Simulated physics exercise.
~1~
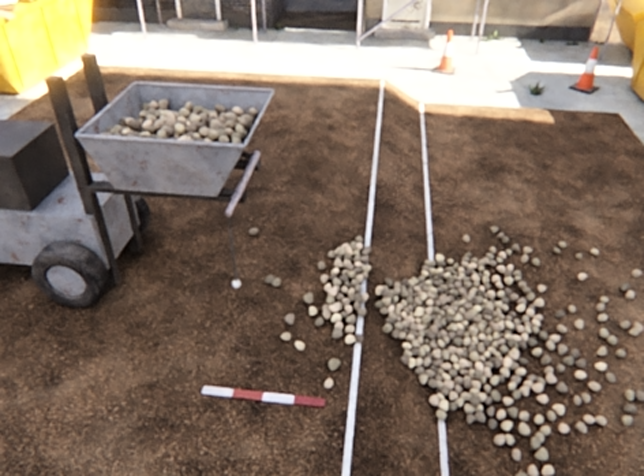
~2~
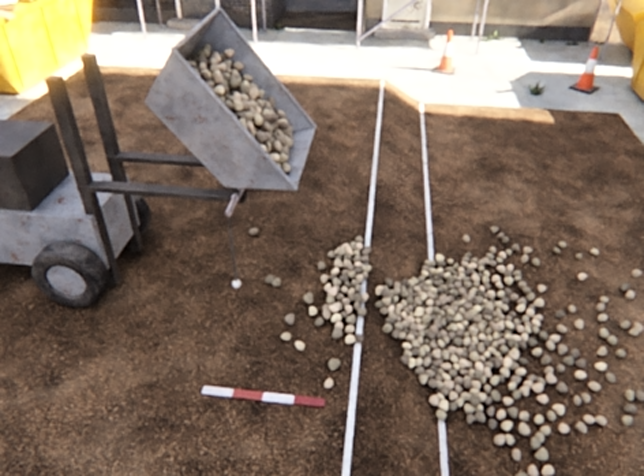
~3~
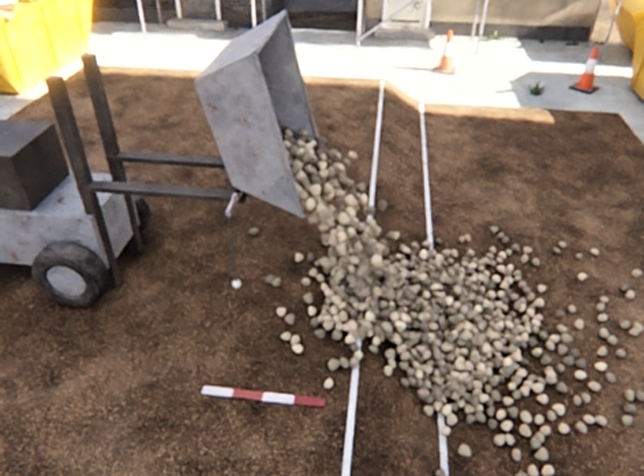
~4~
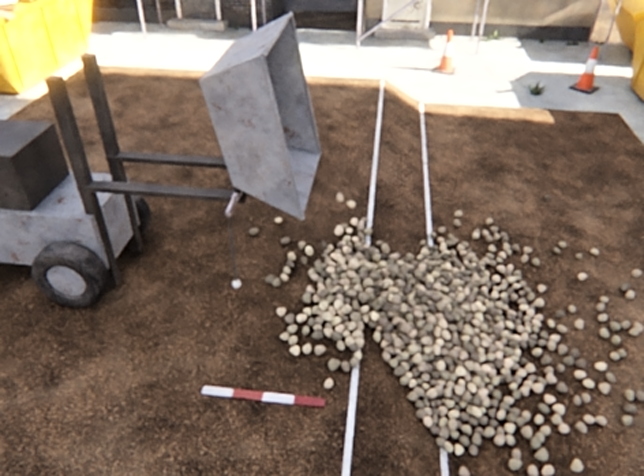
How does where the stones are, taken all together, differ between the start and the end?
At the start the stones are split between the grey skip at the upper left and the ground. At the end they all lie on the ground, so their middle is farther right and lower in the view.
On brown ground, a machine's grey skip tips right, pours stones onto others and ends empty.
